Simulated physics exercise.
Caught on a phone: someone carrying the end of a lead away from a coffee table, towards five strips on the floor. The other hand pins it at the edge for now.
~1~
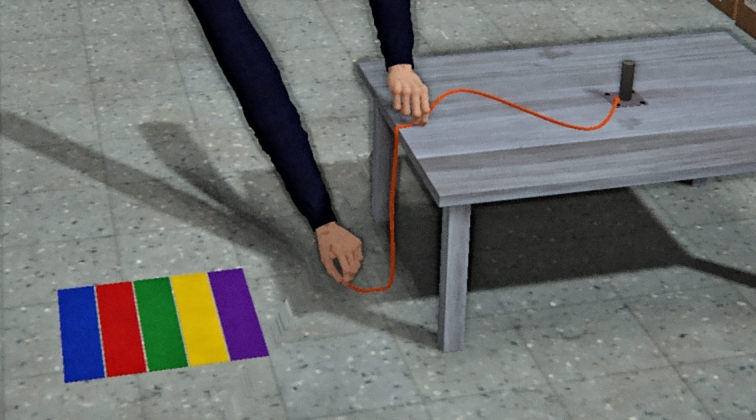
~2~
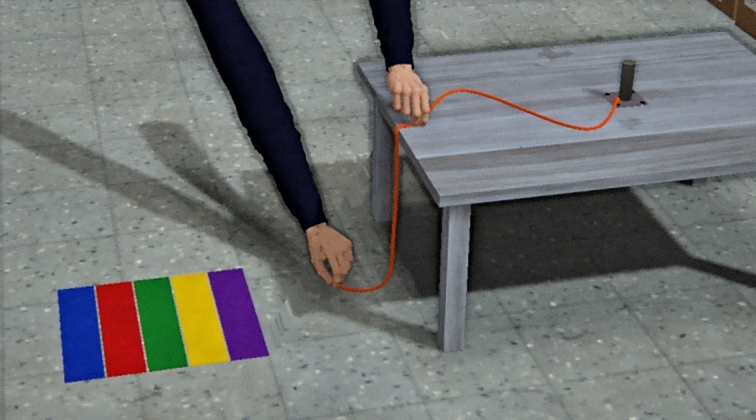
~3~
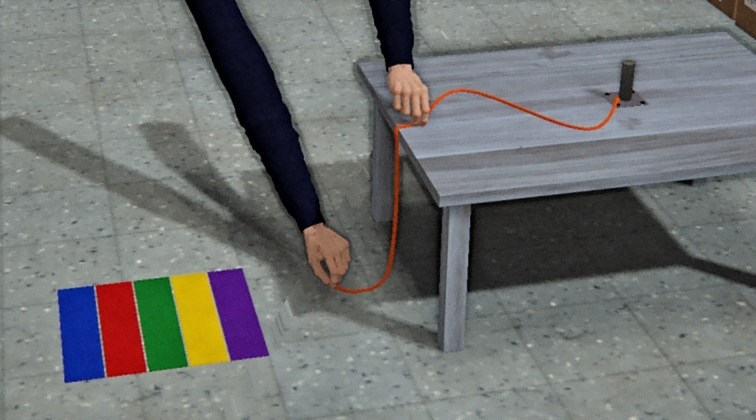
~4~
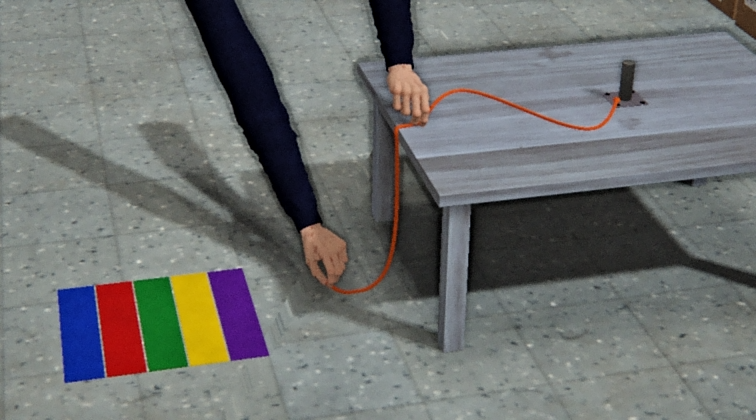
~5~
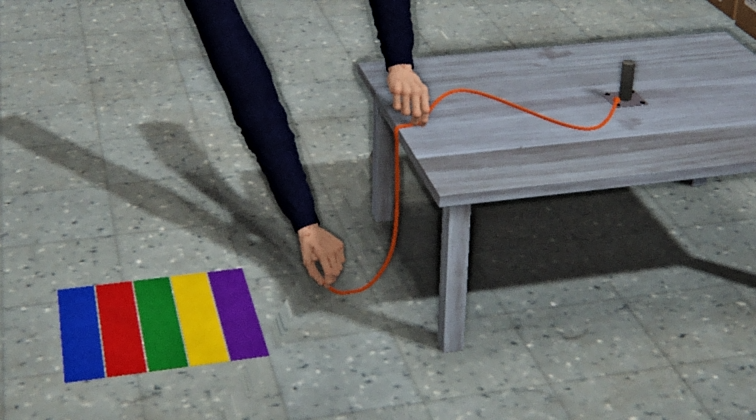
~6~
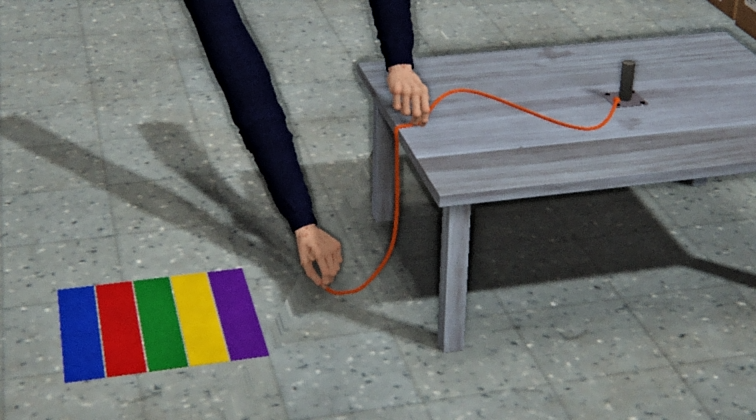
A hand holding the end of an orange lead moves slightly left near the floor, towards five coloured strips, while the other hand stays pressing the lead at the edge of a grey coffee table.
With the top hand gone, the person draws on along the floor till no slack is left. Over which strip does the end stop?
It gets as far as the blue strip.
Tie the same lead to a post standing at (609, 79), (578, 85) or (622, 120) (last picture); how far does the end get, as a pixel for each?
Try by try, around (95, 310), (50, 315) and (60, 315).
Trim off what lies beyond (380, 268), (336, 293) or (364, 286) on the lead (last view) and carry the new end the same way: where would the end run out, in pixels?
The places are (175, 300), (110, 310) and (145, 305).
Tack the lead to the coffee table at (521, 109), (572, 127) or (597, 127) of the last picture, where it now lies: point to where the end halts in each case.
Near (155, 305), (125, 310) and (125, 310).
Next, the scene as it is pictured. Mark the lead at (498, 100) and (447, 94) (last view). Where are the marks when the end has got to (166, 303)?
The first at (462, 118), the second at (400, 118).
Soon after, end near (166, 303); over green.
Then, end near (113, 309); over red.
At full stretch, end near (81, 313); over blue. The blue one.
